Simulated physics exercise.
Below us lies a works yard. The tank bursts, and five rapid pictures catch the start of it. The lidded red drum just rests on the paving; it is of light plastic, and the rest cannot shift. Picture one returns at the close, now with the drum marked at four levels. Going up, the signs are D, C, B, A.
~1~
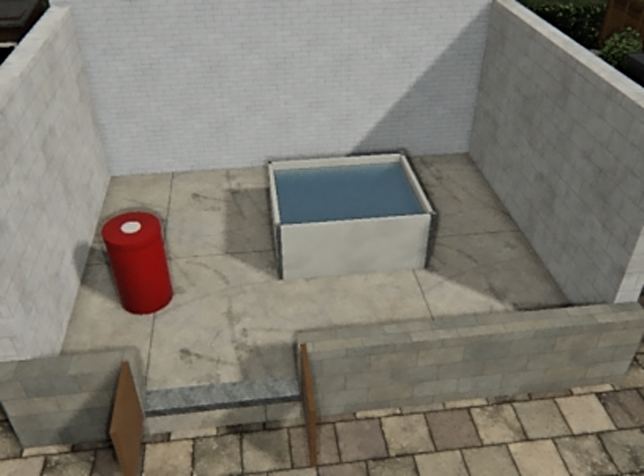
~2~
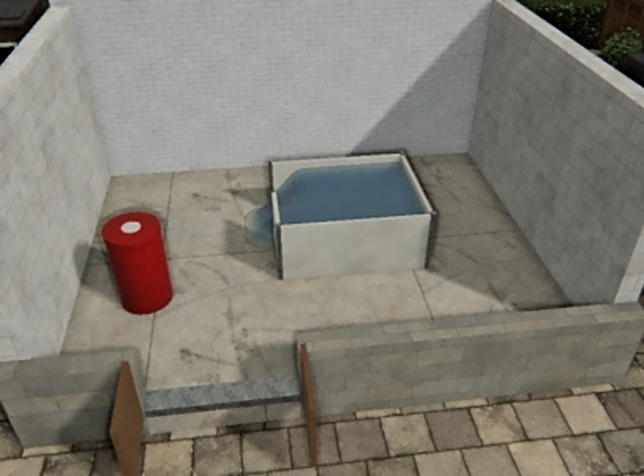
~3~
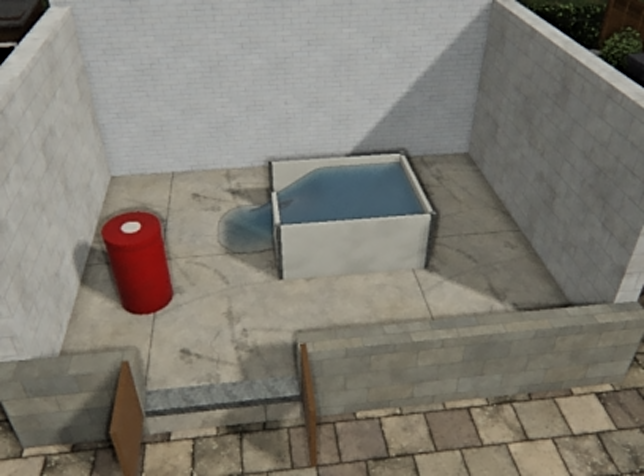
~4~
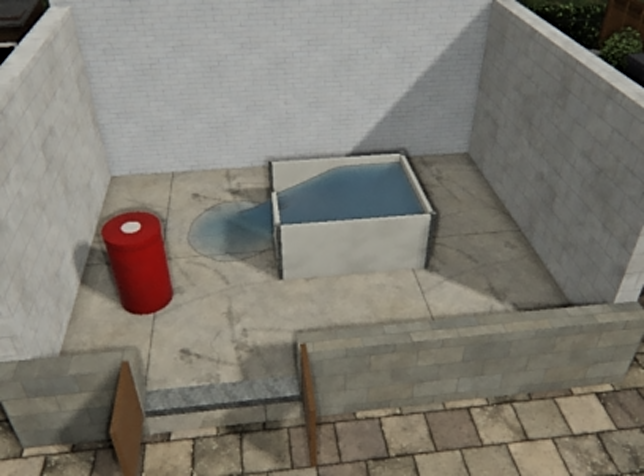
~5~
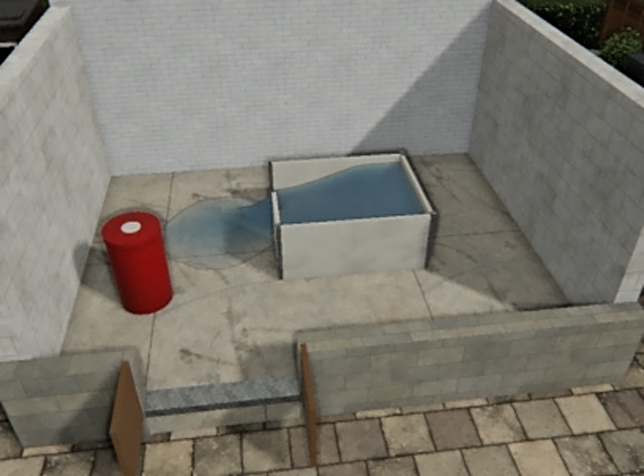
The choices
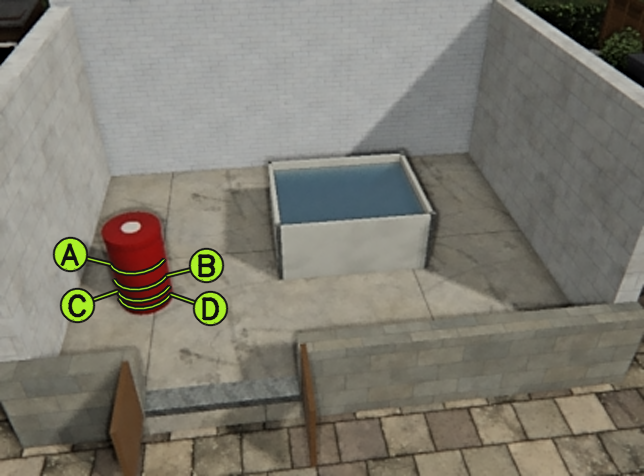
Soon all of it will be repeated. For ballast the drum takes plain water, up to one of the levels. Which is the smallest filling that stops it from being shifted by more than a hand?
The limit is C.
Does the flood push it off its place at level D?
Yes, that goes wrong.
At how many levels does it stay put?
Three.
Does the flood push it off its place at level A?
No, that is safe.
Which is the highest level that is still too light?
Level D.
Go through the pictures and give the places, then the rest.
The first frame shows lid of the red drum at (131, 227); tank full, its middle at (346, 193); open gate at (218, 345).
In the second frame, 1 % of the ground under water, its edge towards the drum at (255, 235).
In the third frame, 3 % of the ground under water, its edge towards the drum at (230, 241).
In the fourth frame, 5 % of the ground under water, its edge towards the drum at (214, 252).
The fifth frame shows lid of the red drum at (131, 227); 8 % of the ground under water, its edge towards the drum at (182, 255).
In lime, A at (135, 273); B at (138, 289); C at (141, 300); D at (143, 308); from the bottom up D, C, B, A.
For level A, it does not move.
For level B, it does not move.
For level C, it does not move.
For level D, it is pushed about its own width away.
